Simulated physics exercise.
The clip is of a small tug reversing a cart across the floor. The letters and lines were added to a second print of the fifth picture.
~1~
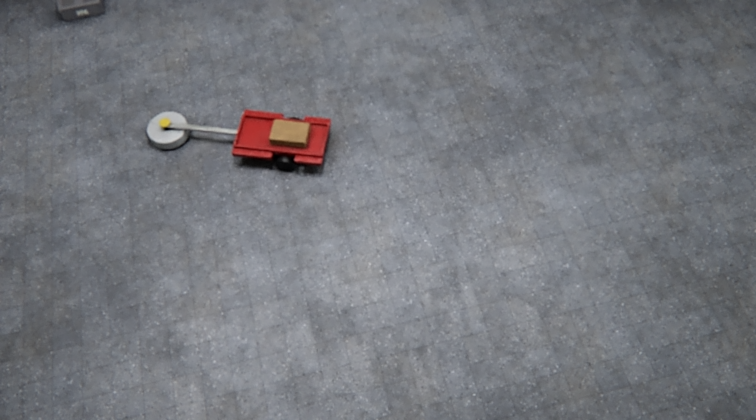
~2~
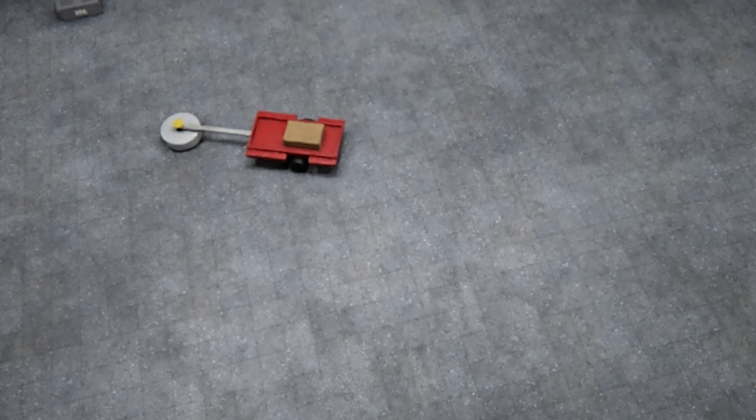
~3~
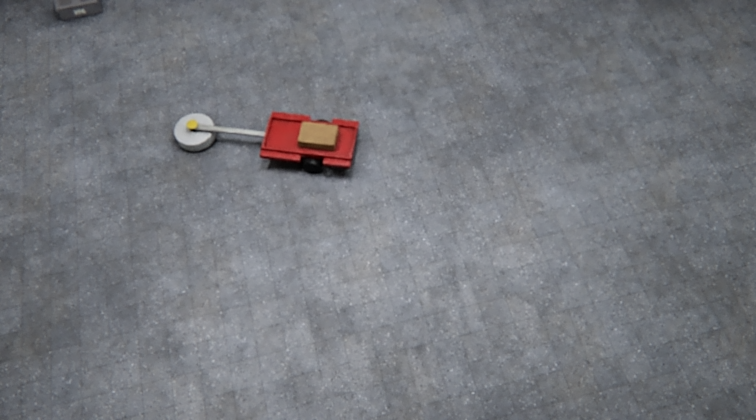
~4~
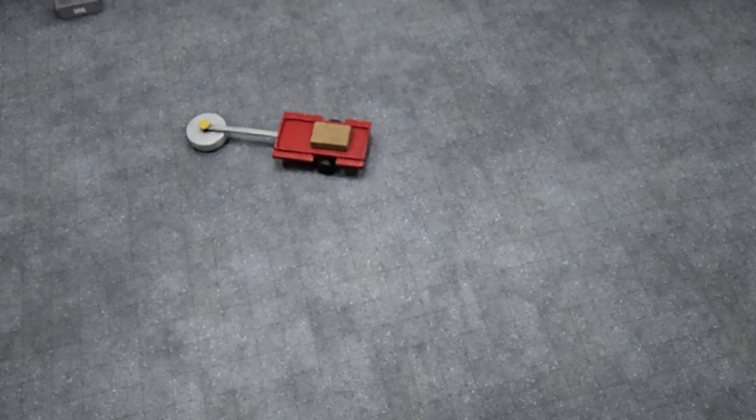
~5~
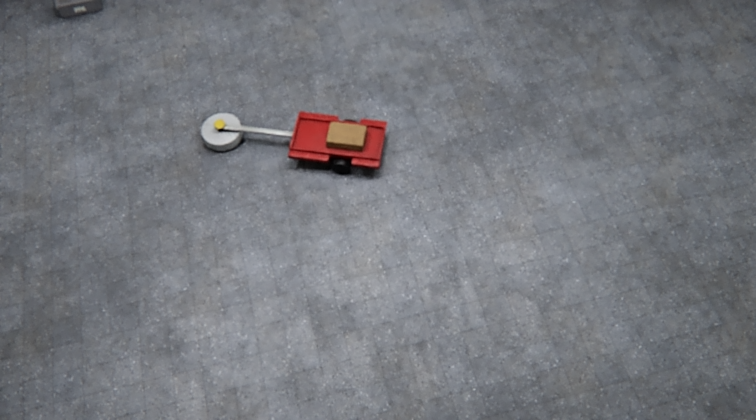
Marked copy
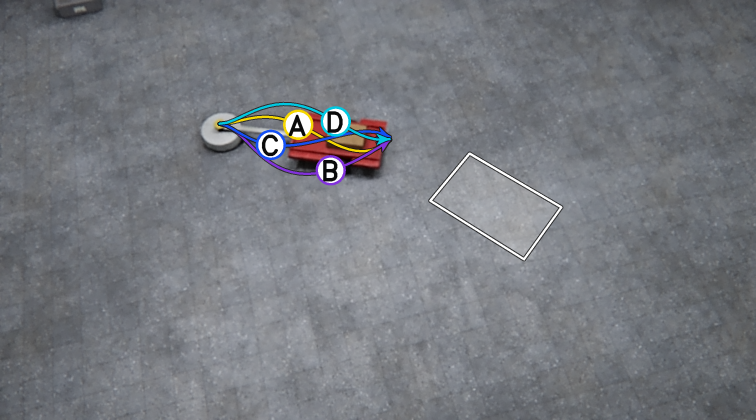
A small round robot pushes a red cart carrying a tan block slowly rightward across the gray floor.
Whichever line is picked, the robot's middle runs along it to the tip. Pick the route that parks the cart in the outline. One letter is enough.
Only D brings the cart into the box.
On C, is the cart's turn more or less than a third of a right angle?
Less than that.
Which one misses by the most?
B is the worst.
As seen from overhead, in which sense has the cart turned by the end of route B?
On that route, anticlockwise.
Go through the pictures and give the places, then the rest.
The first frame shows robot (168, 129); red cart (282, 136).
The second frame shows robot (181, 130); red cart (296, 137).
The third frame shows robot (195, 131); red cart (310, 138).
The fourth frame shows robot (207, 130); red cart (323, 138).
The fifth frame shows robot (222, 130); red cart (338, 138).
On the marked copy, A from (219, 124) via (305, 128) to (390, 140); B from (219, 124) via (300, 173) to (390, 140); C from (219, 124) via (301, 144) to (390, 137); D from (219, 124) via (304, 107) to (390, 139); the bay at (496, 204).
With D. Early on, robot (284, 111), cart (388, 149).
Further on, robot (340, 130), cart (446, 177).
At the end, robot (392, 145), cart (496, 202); the cart stands in the bay.
As for the rest, A leaves the cart at (513, 170), out of the bay; B leaves the cart at (503, 102), out of the bay; C leaves the cart at (516, 144), out of the bay.
